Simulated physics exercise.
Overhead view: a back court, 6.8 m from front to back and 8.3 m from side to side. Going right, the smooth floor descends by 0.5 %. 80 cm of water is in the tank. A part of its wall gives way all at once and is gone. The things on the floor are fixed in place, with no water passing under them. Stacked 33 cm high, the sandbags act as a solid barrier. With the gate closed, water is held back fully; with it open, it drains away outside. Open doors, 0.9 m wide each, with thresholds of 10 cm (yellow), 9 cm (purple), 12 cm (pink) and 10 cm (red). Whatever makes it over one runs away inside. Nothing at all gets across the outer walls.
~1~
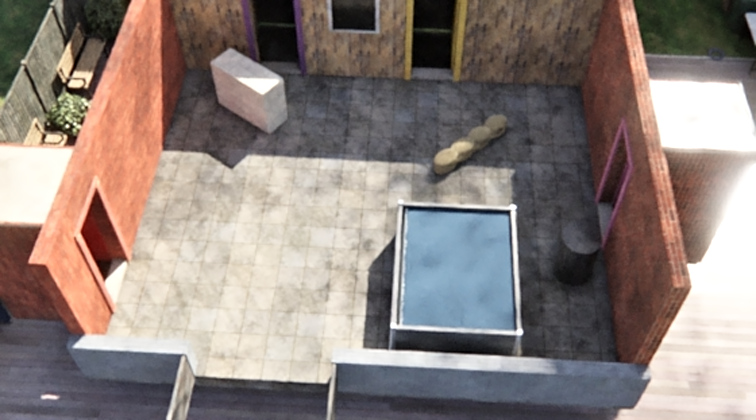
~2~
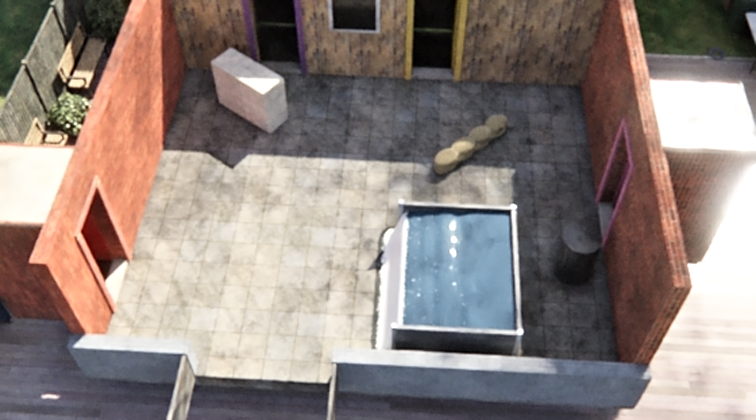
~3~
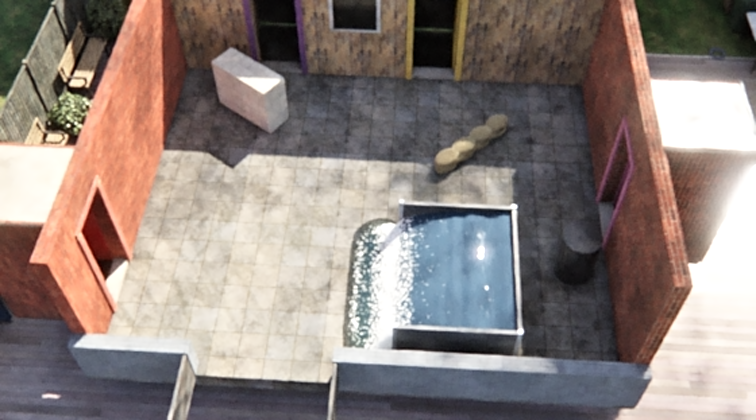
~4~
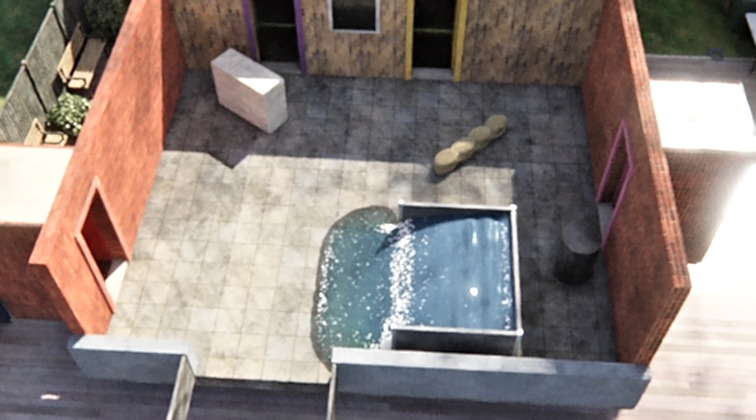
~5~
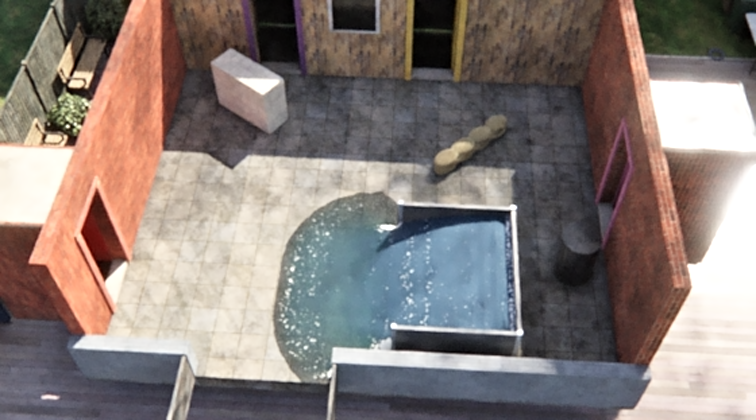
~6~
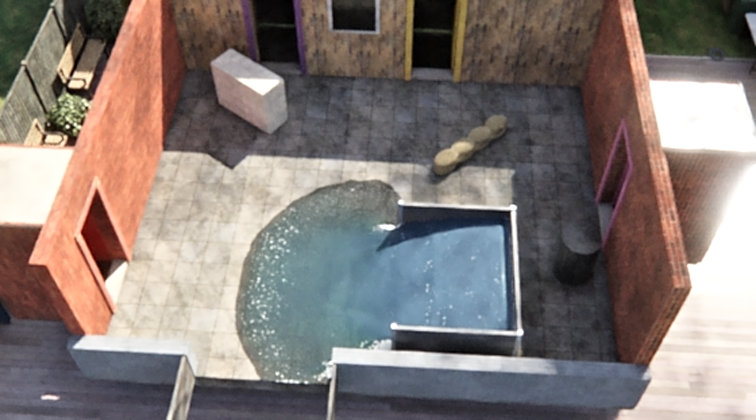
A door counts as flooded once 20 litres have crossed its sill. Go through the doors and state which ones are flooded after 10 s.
The yellow door remains shy of the limit. The purple door remains shy of the limit. The pink door remains shy of the limit. The red door overtops the limit.
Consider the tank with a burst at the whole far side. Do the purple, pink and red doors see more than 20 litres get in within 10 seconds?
Purple beyond, pink short, red short.
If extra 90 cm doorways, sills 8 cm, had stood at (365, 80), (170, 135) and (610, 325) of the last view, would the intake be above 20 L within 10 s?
So, in the order given, it's shy of the mark, then beyond the mark, then shy of the mark.
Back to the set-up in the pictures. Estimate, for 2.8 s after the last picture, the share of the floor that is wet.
Wet share: Near 50 percent.
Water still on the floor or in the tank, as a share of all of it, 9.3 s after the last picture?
70 %.
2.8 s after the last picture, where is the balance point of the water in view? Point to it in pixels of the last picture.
Its balance point sits around (262, 246).
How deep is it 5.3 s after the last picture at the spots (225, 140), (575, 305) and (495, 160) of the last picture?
First 14 cm, then 0 cm, then 0 cm.
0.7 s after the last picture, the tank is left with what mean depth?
Around 35 cm on average.
Then, 0.7 s after the last picture water covers 40 % of the floor and is deepest (30 cm) near (132, 255); yellow door not reached, purple door not reached, pink door not reached, red door 16 cm at the sill, 11 L in.
Then, 1.5 s after the last picture water covers 45 % of the floor and is deepest (46 cm) near (126, 348); yellow door not reached, purple door not reached, pink door not reached, red door 34 cm at the sill, 136 L in.
Then, 2.8 s after the last picture water covers 50 % of the floor and is deepest (34 cm) near (187, 73); yellow door not reached, purple door not reached, pink door not reached, red door 24 cm at the sill, 310 L in.
Then, 5.3 s after the last picture water covers 60 % of the floor and is deepest (20 cm) near (185, 79); yellow door 3 cm at the sill, 0 L in, purple door 9 cm at the sill, 1 L in, pink door not reached, red door 9 cm at the sill, 362 L in.
Then, 9.3 s after the last picture water covers 80 % of the floor and is deepest (17 cm) near (573, 90); yellow door 7 cm at the sill, 0 L in, purple door 4 cm at the sill, 1 L in, pink door not reached, red door 3 cm at the sill, 362 L in.
